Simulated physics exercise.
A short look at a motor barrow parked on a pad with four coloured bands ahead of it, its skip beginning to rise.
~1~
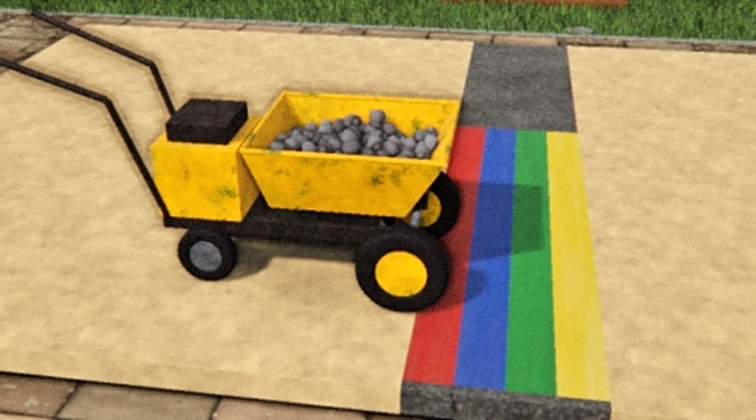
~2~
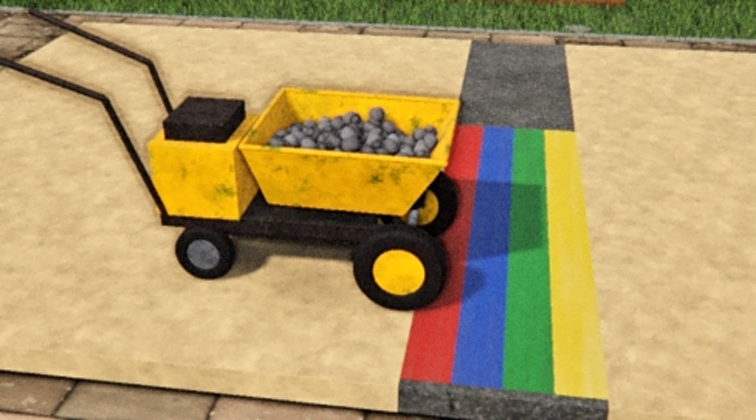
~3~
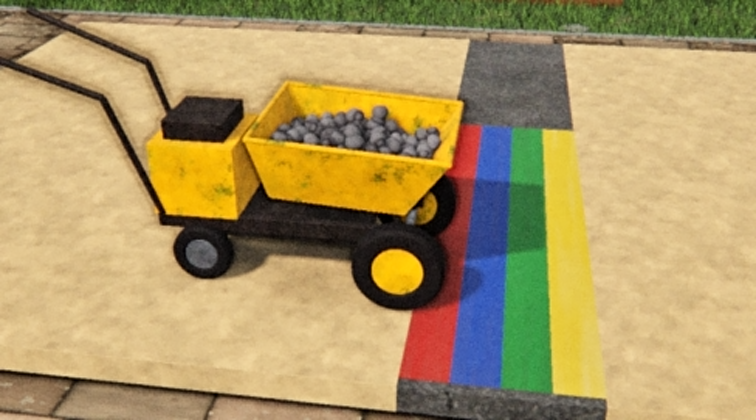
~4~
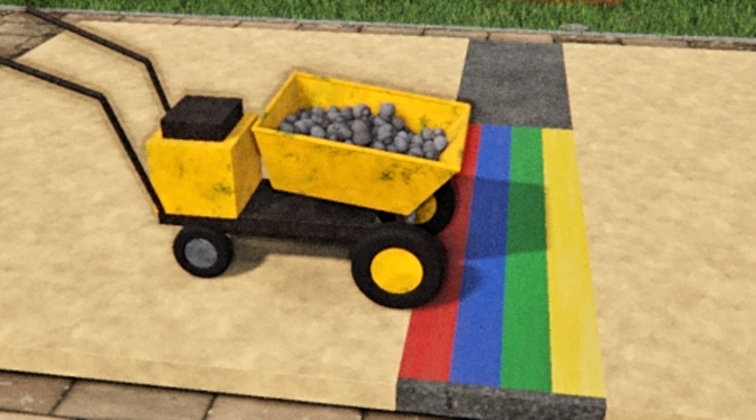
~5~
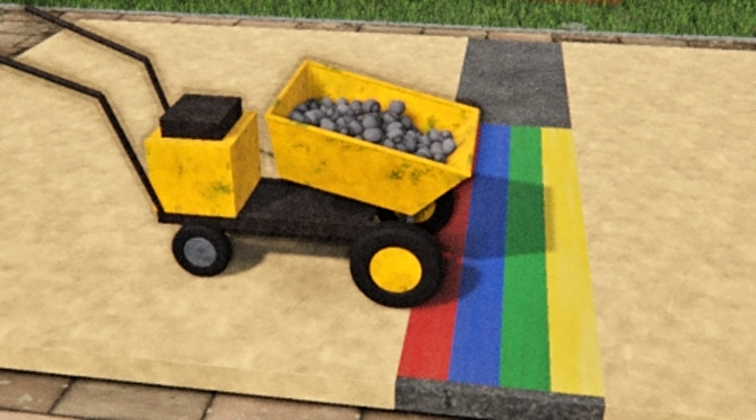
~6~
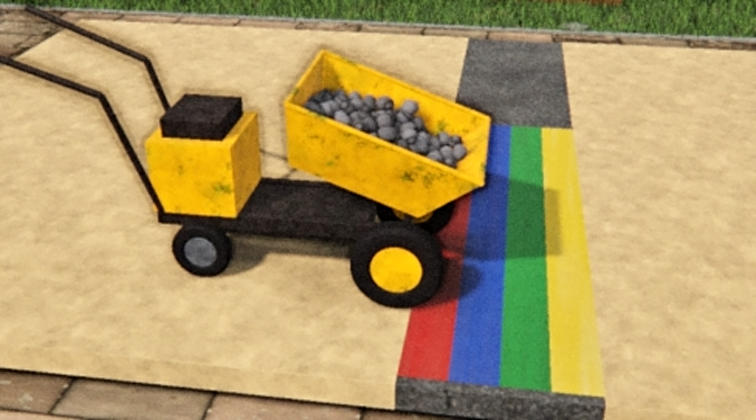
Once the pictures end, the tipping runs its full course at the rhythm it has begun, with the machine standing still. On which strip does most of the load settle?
The yellow one gets the largest share.
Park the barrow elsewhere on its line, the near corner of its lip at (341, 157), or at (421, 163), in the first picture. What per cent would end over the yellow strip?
First some 10, then 30 per cent.
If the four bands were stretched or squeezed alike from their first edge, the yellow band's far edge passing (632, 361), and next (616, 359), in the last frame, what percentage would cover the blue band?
In turn 0 and 0 in a hundred.
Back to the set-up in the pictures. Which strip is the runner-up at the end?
Next in line is the green one.
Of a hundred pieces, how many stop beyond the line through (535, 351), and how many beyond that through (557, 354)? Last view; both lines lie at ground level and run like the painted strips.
Near 80 % and 60 %.
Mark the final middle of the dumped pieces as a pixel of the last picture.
Close to (580, 272).
Shortly afterwards, skip tipped steeply; the whole lot in the skip.
Next, skip tipped right over; the bulk in the skip; a little over the green strip; near a quarter over the yellow strip; only a few off the paint.
Some moments later, skip tipped right over; near a quarter in the skip; a little over the green strip; near a third over the yellow strip; near a third off the paint.
In the end, skip tipped right over; a little in the skip; none at all over the red strip; none at all over the blue strip; near a quarter over the green strip; near a third over the yellow strip; near a third off the paint.
